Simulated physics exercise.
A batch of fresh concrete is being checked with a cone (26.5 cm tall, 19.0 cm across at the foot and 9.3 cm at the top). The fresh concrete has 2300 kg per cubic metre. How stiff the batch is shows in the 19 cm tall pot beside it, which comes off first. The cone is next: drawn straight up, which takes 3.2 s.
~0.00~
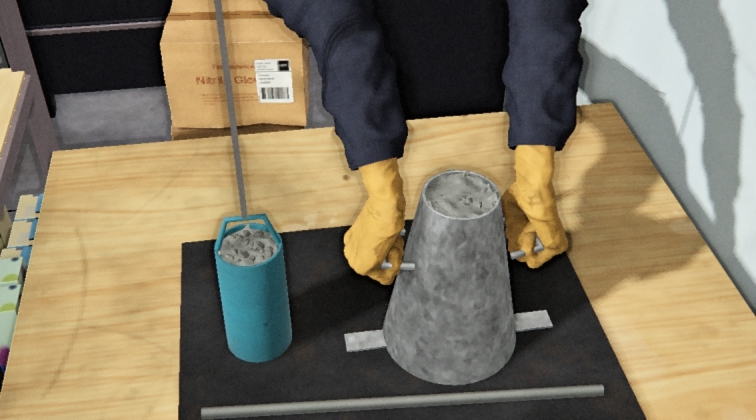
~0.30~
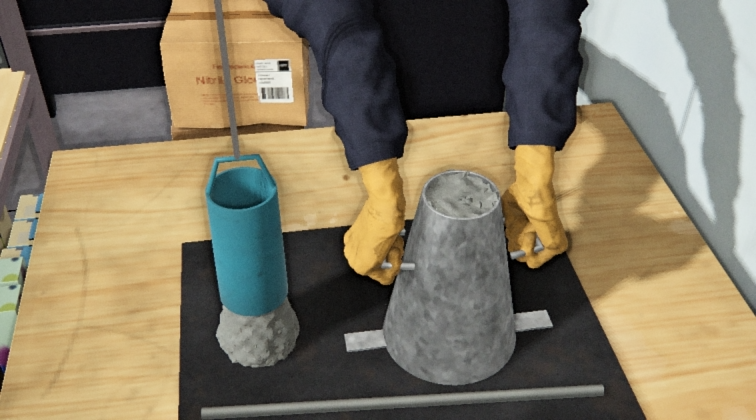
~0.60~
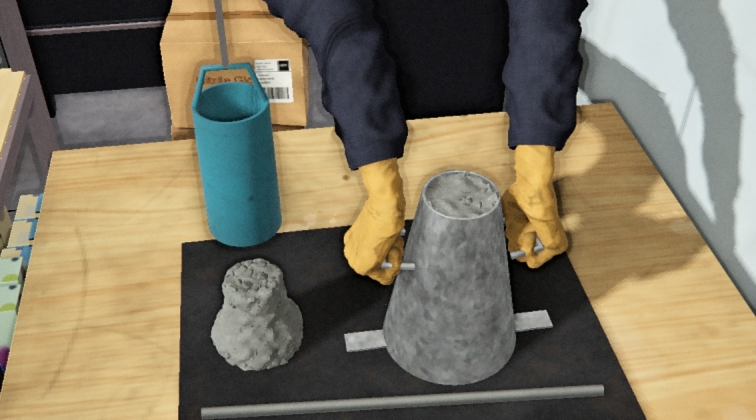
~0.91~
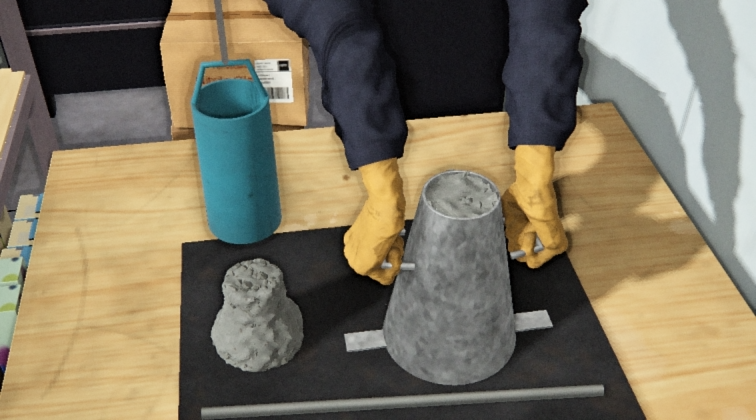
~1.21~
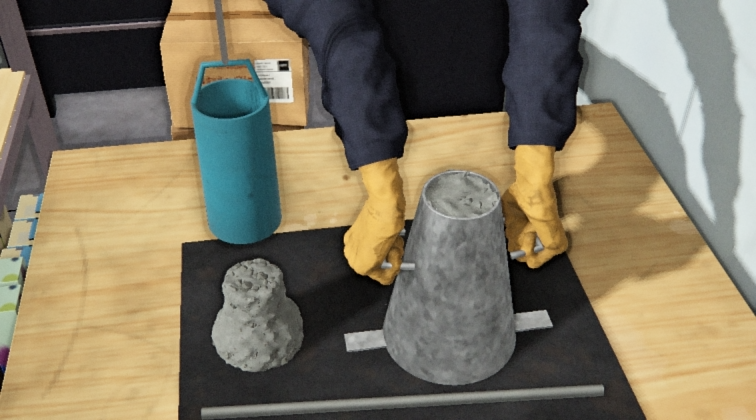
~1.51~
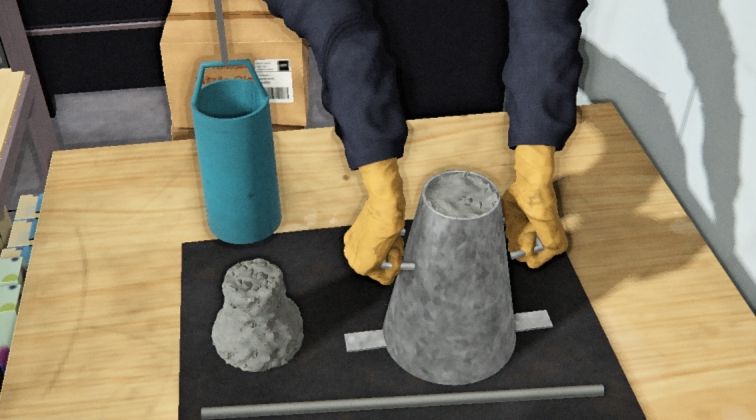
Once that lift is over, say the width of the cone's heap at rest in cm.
Expect roughly 24 cm.
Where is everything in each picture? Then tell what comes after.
Middle of the pot's mouth at (248, 246), still down; middle of the cone's top at (461, 195), not yet moved, in the first frame.
Middle of the pot's mouth at (241, 190), raised 9.7 cm; middle of the cone's top at (461, 195), not yet moved, in the second frame.
Middle of the pot's mouth at (231, 104), raised 23 cm; the heap from the pot 13 cm high and 13 cm wide, top at (253, 279); middle of the cone's top at (461, 195), not yet moved, in the third frame.
Middle of the pot's mouth at (230, 101), raised 23 cm; the heap from the pot 13 cm high and 13 cm wide, top at (253, 279); middle of the cone's top at (461, 195), not yet moved, in the fourth frame.
Middle of the pot's mouth at (230, 101), raised 23 cm; the heap from the pot 13 cm high and 13 cm wide, top at (253, 279); middle of the cone's top at (461, 195), not yet moved, in the fifth frame.
Middle of the pot's mouth at (230, 101), raised 23 cm; the heap from the pot 13 cm high and 13 cm wide, top at (253, 279); middle of the cone's top at (461, 195), not yet moved, in the sixth frame.
By 2.3 s, the cone is up 6.1 cm; the fresh concrete has come down 5.5 cm to 21 cm and is 22 cm wide.
By 3.1 s, the cone is up 16 cm; the fresh concrete has come down 7.1 cm to 19 cm and is 23 cm wide.
By 3.9 s, the cone is up 27 cm; the fresh concrete has come down 7.1 cm to 19 cm and is 24 cm wide.
By 4.9 s, the cone is clear; the fresh concrete has come down 7.2 cm to 19 cm and is 24 cm wide.
By 5.4 s, at rest, the cone is clear; the fresh concrete has come down 7.2 cm to 19 cm and is 24 cm wide.
